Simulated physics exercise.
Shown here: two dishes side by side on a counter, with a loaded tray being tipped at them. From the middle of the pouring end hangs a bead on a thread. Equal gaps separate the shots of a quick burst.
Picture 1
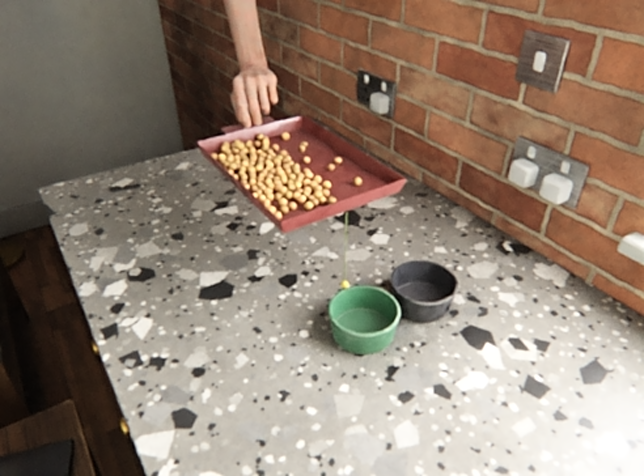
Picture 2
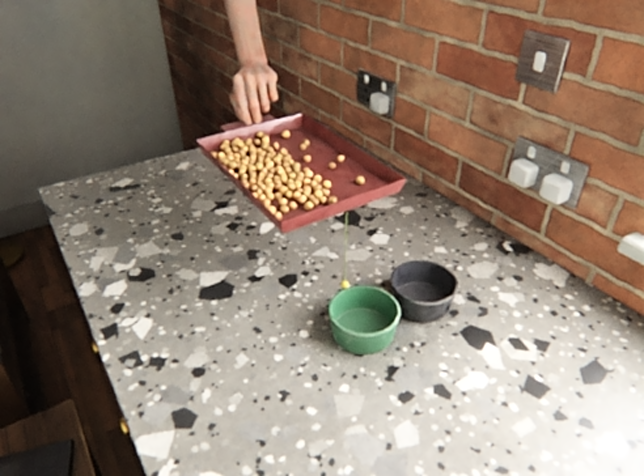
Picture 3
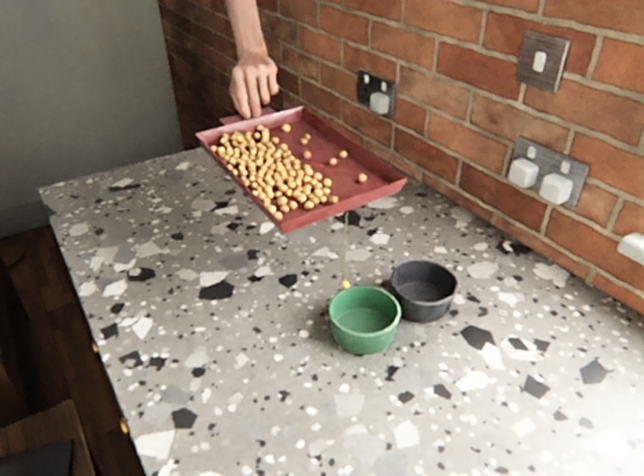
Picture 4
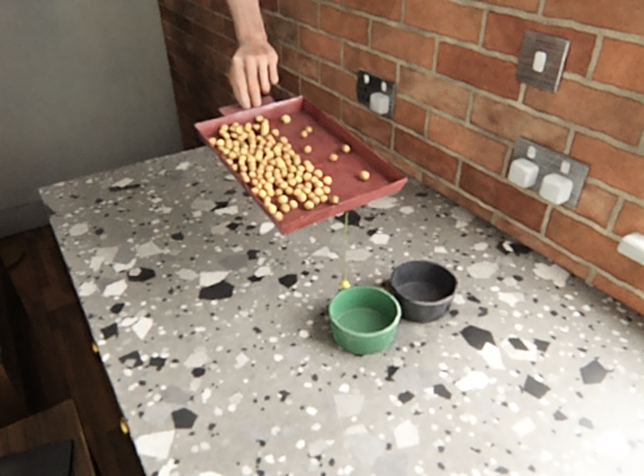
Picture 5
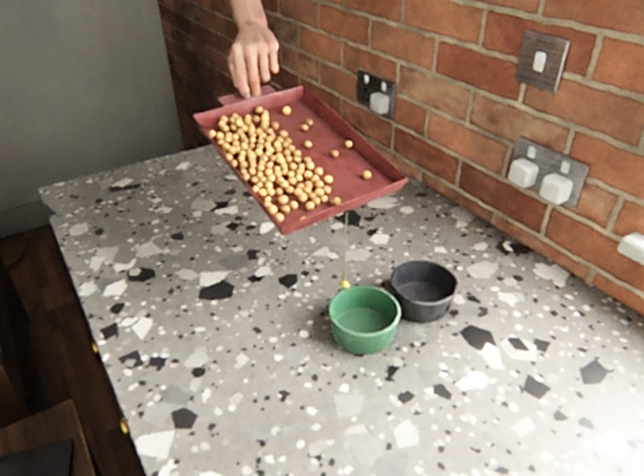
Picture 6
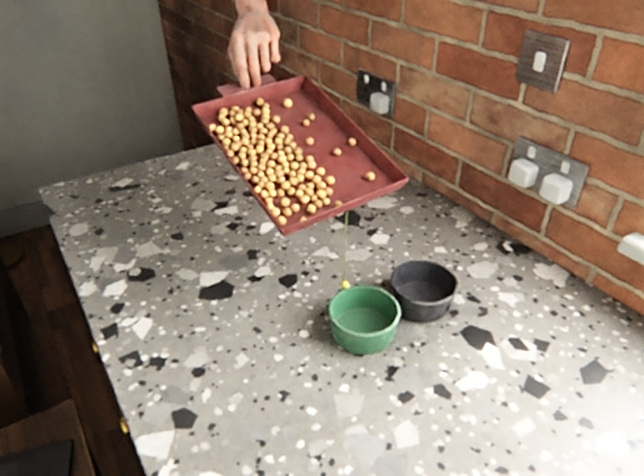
Above a speckled counter with two small dishes, a hand steadily tilts a red tray of round beads.
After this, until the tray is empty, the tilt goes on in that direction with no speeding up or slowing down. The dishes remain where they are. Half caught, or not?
Most gets spilled.
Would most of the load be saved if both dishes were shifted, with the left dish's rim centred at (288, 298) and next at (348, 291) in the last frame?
For the two tries in order: Not as much as half, not as much as half.
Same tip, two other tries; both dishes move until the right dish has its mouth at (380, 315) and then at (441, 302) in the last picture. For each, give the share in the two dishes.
Trial 1 around 80 percent, trial 2 around 20 percent.
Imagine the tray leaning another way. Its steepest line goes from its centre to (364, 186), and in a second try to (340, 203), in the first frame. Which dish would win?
So, first the right-side one, then the left-side one.
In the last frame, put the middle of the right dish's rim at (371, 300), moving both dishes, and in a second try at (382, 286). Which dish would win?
The one at left, then the one at left.
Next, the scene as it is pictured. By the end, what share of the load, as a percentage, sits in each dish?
Left dish: Roughly 20 per cent; right dish: Roughly 0 per cent.
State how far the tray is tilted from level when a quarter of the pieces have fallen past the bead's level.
Somewhere near 80 degrees, I'd say.
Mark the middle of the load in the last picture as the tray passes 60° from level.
Around (313, 207).
Shortly afterwards, tray tipped steeply; the bulk on the tray; only a few in the left dish; only a few outside both; a little in the air.
Next, tray tipped right over; a little on the tray; near a quarter in the left dish; near half outside both; near a quarter in the air.
Some moments later, tray tipped past a quarter turn; near a quarter in the left dish; the bulk outside both.
In the end, tray tipped past a quarter turn; near a quarter in the left dish; none at all in the right dish; the bulk outside both.
